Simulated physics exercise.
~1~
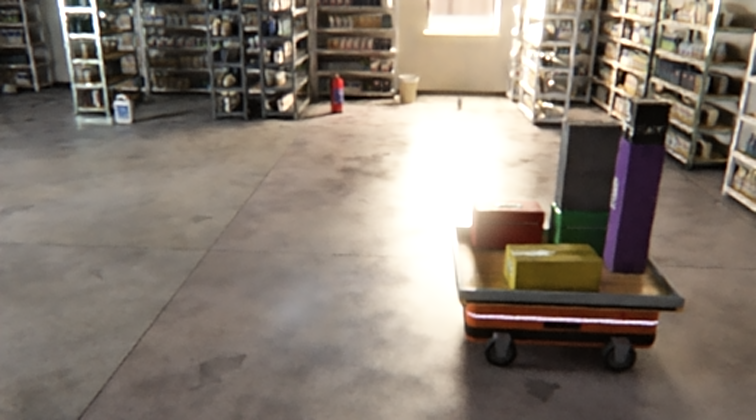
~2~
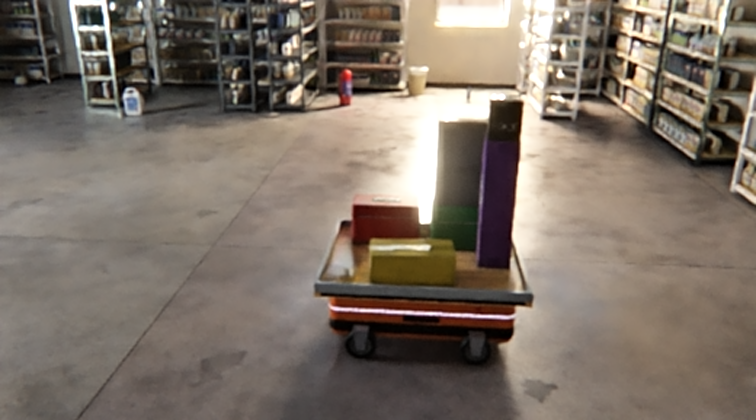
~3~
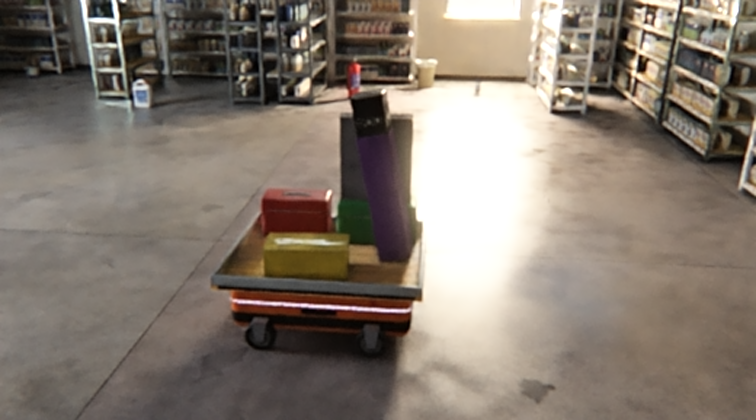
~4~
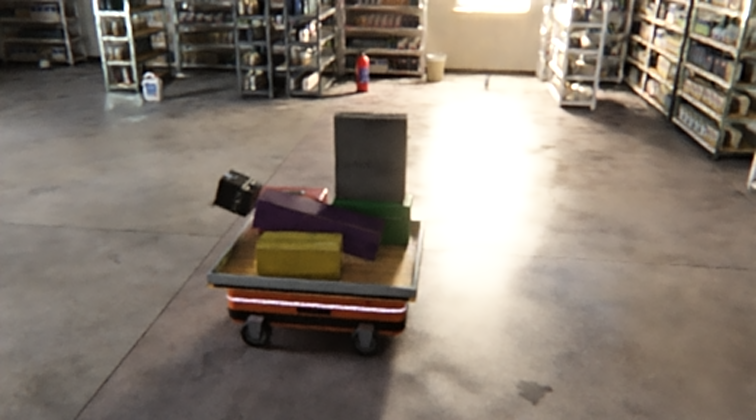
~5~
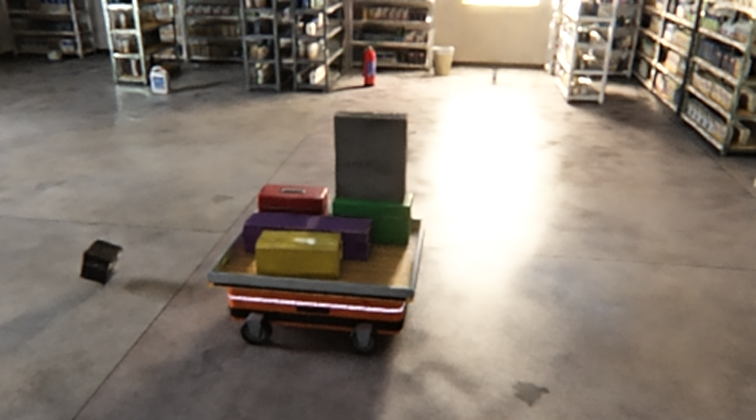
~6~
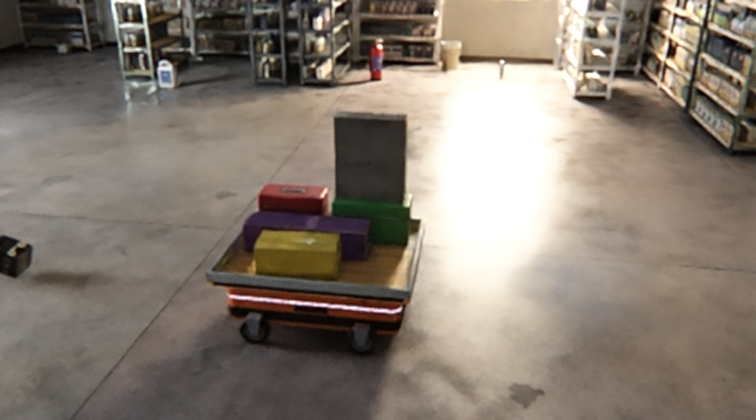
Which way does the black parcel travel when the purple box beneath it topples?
The black parcel travels to the left, going over the edge of the cart and on across the floor.
In a warehouse lined with loaded shelves, an orange-based cart rolls left across the concrete floor, carrying red, green and yellow containers, a tall grey box and an upright purple box topped by a black parcel. As the cart comes to a stop, the purple box leans left with the parcel still at its top. The purple box topples onto its side across the deck, and the parcel flies off beyond the edge. The parcel tumbles to the floor and travels farther left. At the end, the purple box lies between the red and yellow containers, while the grey box still stands.
